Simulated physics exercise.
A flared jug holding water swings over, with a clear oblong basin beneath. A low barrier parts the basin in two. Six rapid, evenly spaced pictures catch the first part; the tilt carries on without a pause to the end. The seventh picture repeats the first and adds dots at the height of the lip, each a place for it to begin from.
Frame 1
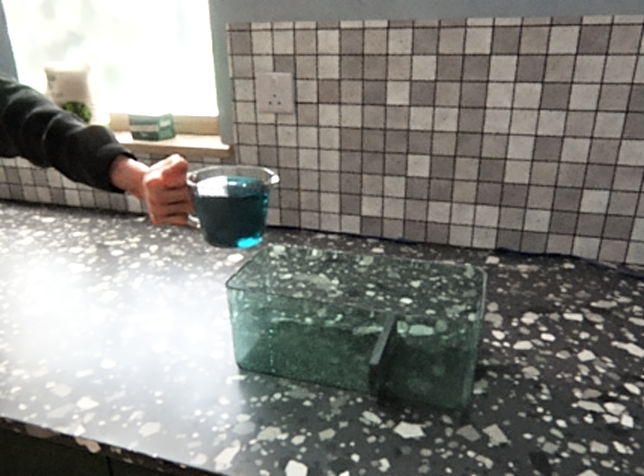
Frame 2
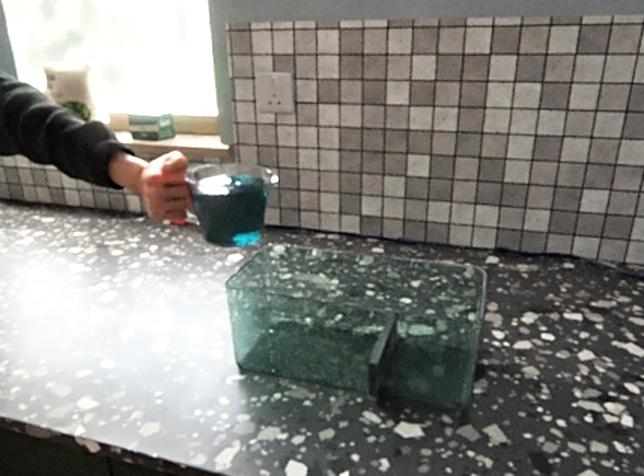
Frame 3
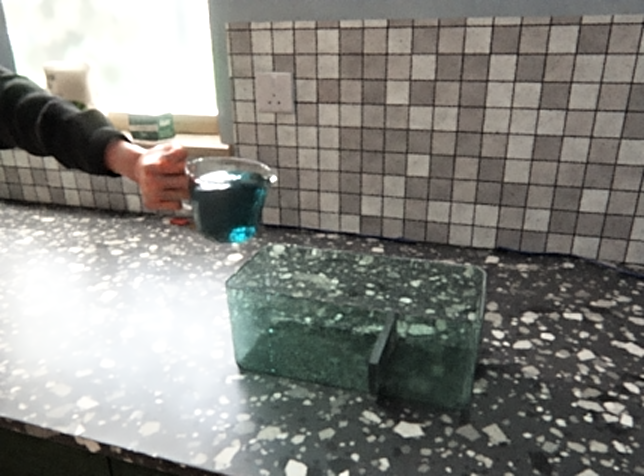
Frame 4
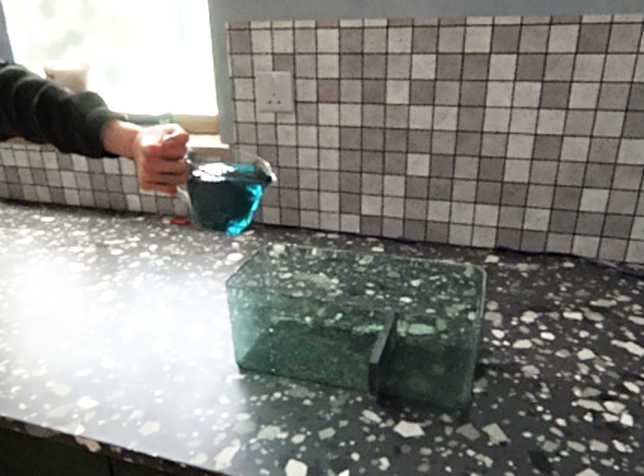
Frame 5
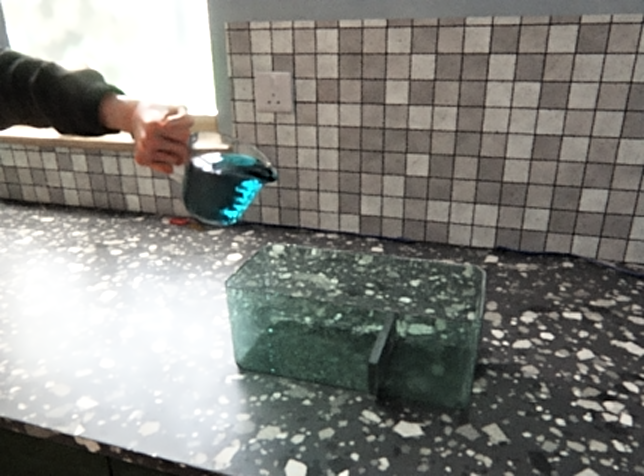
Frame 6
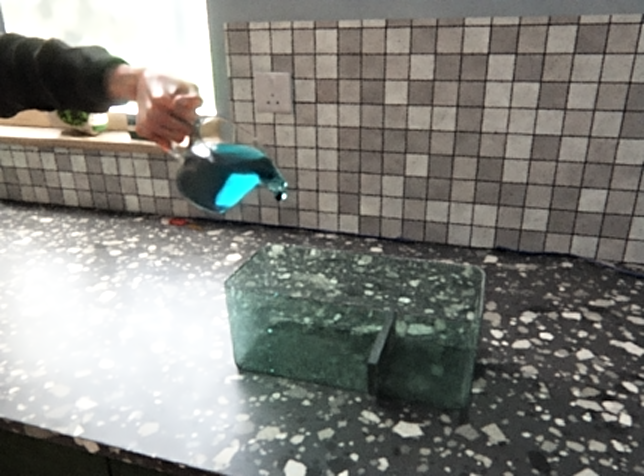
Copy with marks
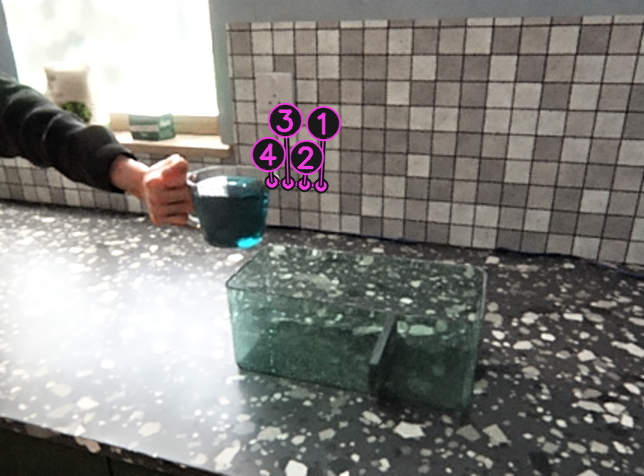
A hand at the left holds a clear jug of blue liquid upright above a green-tinted, divided rectangular basin on a speckled counter. The hand then rises slightly and tilts the jug steadily to the right, and the liquid slides toward the lip until a little just passes over it.
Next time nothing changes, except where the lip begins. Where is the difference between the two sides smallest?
2.
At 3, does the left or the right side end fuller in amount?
More ends on the left.
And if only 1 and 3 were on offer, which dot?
It is 1.
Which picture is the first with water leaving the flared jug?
In picture 5.
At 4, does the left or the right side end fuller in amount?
The left side.
On the marked copy, 1 at (321, 185); 2 at (304, 184); 3 at (288, 183); 4 at (271, 182).
Choosing 1, about 23 % ends left of the wall and 74 % right of it; 4 % is lost outside.
Choosing 2, about 52 % ends left of the wall and 46 % right of it.
Choosing 3, about 90 % ends left of the wall and 7 % right of it; 3 % is lost outside.
Choosing 4, about 90 % ends left of the wall and 6 % right of it; 4 % is lost outside.
